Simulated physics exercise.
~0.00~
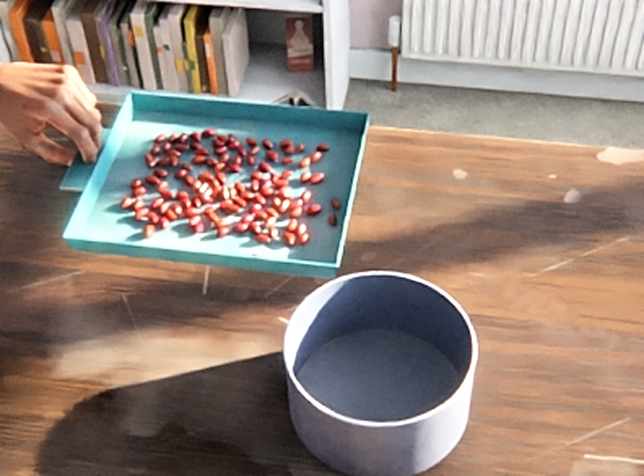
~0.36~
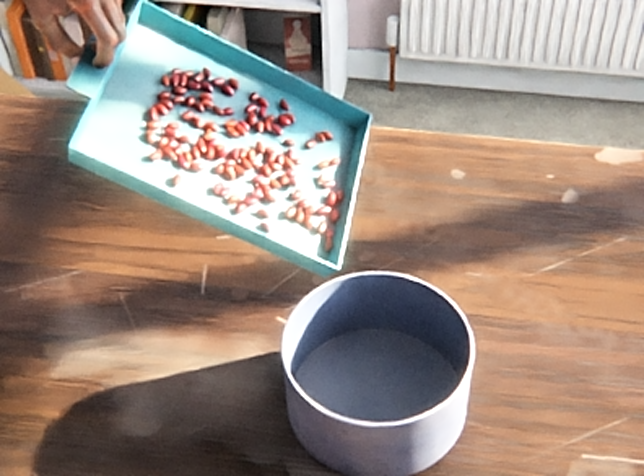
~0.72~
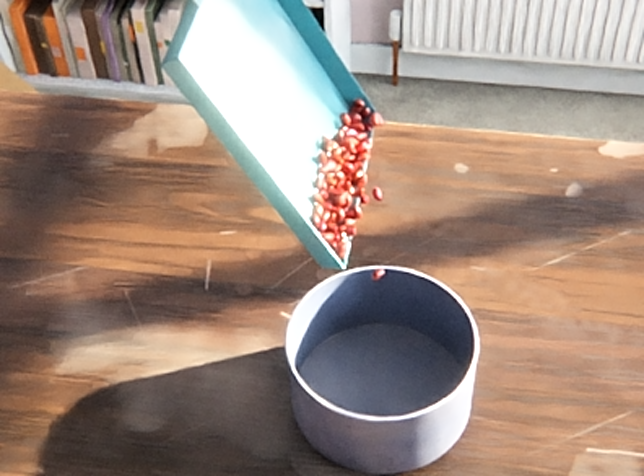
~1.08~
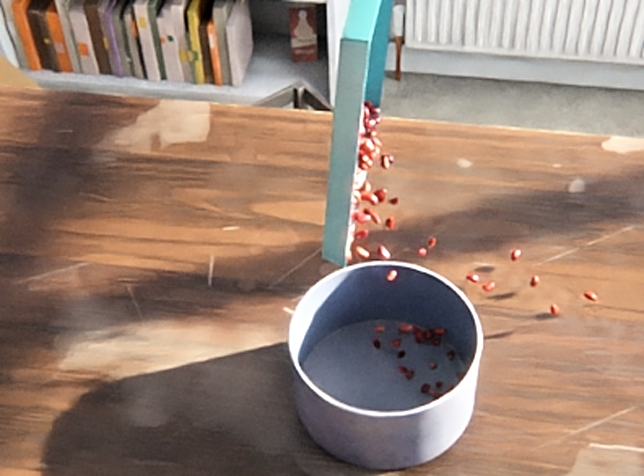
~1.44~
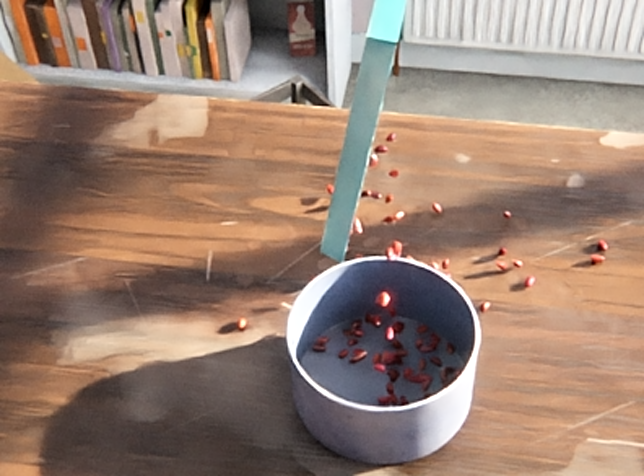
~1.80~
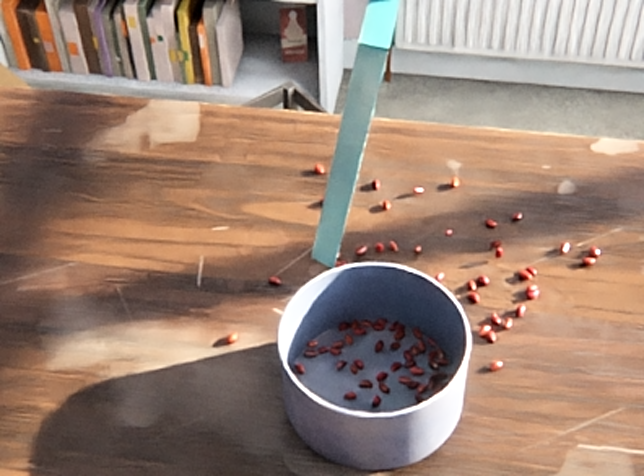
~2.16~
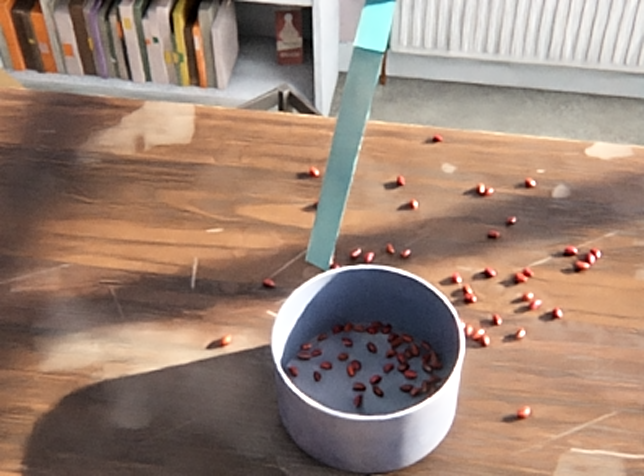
We see a hand tilt a teal tray of red kidney beans above a round grey pot on a wooden table until it is nearly upright; the beans slide off, some landing in the pot and many others scattering across the table, mostly behind and to the right.
